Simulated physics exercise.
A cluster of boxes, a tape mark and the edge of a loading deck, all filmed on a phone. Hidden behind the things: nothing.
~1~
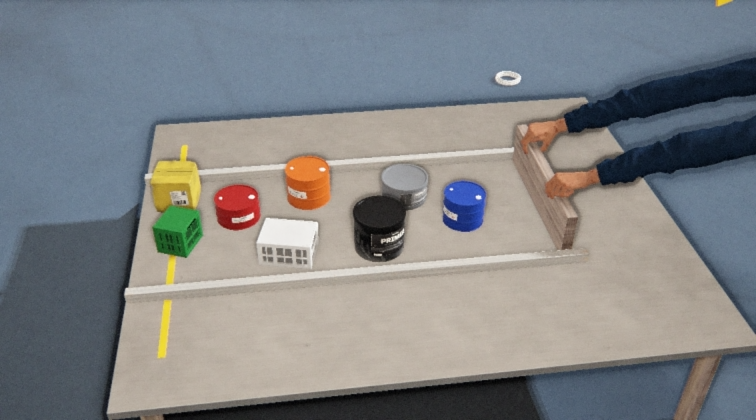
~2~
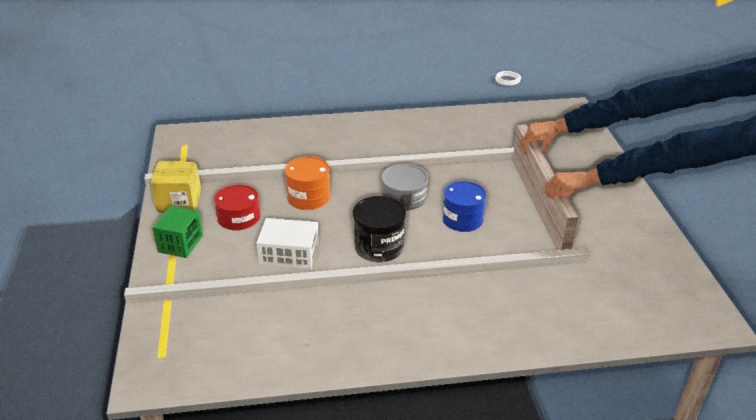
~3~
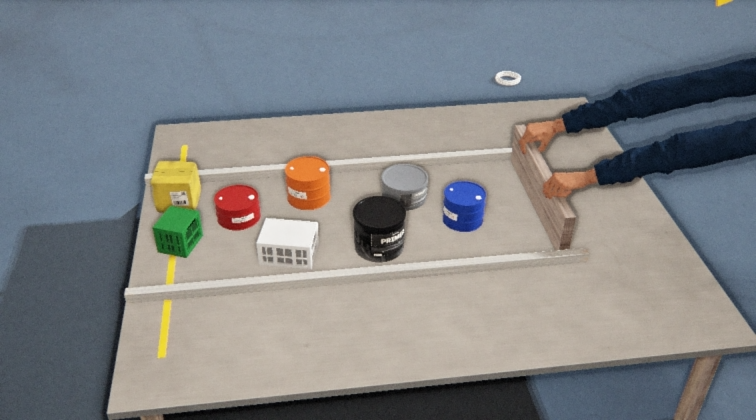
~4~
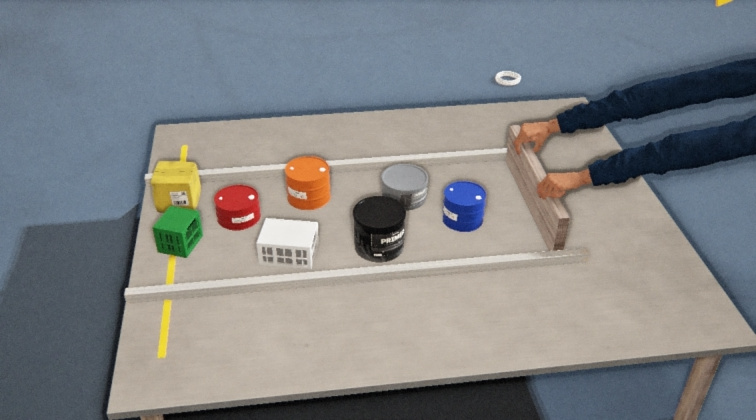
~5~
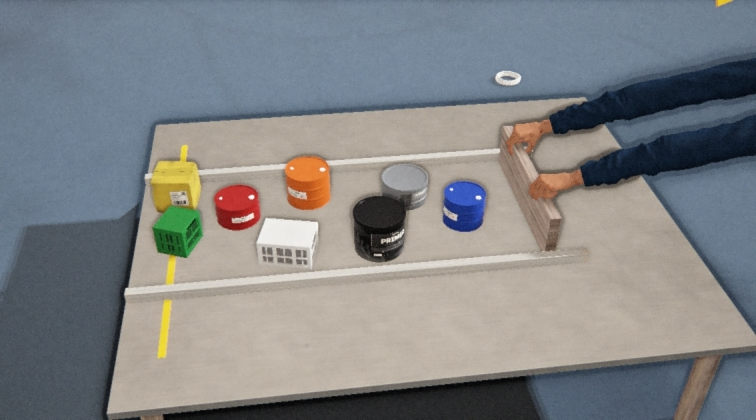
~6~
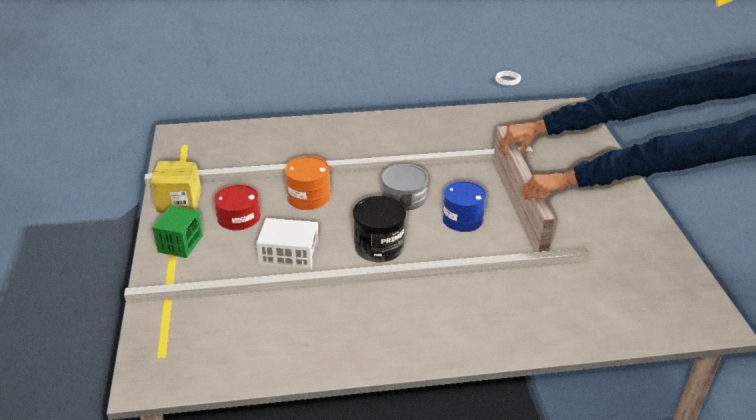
To begin with, two hands grip a wooden plank at the right of a table, where coloured canisters, pails, crates and a yellow parcel sit between two pale rails. The hands then slide the plank slightly left, toward the blue container, while the objects and the yellow tape stay still.
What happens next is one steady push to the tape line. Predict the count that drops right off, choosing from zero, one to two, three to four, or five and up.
I expect at least five to drop off the edge.
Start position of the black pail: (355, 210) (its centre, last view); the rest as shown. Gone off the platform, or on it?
In that case it ends up off.
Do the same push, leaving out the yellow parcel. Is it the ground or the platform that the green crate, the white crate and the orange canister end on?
The green crate is gone; the white crate is gone; and the orange canister is gone.
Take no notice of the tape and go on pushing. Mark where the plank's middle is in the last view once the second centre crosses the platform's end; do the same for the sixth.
The first one at (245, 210), the next at (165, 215).
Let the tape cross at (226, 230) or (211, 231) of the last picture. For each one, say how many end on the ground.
Try by try, 2 and 2.
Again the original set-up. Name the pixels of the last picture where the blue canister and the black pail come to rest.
Okay, so first (150, 231), and next (140, 259).
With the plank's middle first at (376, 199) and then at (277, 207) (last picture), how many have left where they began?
4, then 8.
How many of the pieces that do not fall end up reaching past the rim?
I'd say 3 of them.
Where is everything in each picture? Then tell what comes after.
The first picture shows yellow parcel (176, 187); green crate (178, 232); red canister (238, 207); plank (542, 186); tape (175, 234).
The second picture shows green crate (178, 232); plank (542, 186).
The third picture shows red canister (238, 207); grey pail (404, 187).
The fourth picture shows yellow parcel (176, 187); black pail (379, 229).
The fifth picture shows green crate (178, 232); white crate (288, 244).
The sixth picture shows yellow parcel (176, 187); green crate (178, 232); red canister (238, 207); plank (521, 188); tape (175, 234).
A little later, none off yet; yellow parcel at rest near (176, 187); green crate at rest near (178, 232); red canister at rest near (238, 207).
When it is over, the number that fall off is five or more; down, orange canister, white crate, red canister, green crate and yellow parcel.
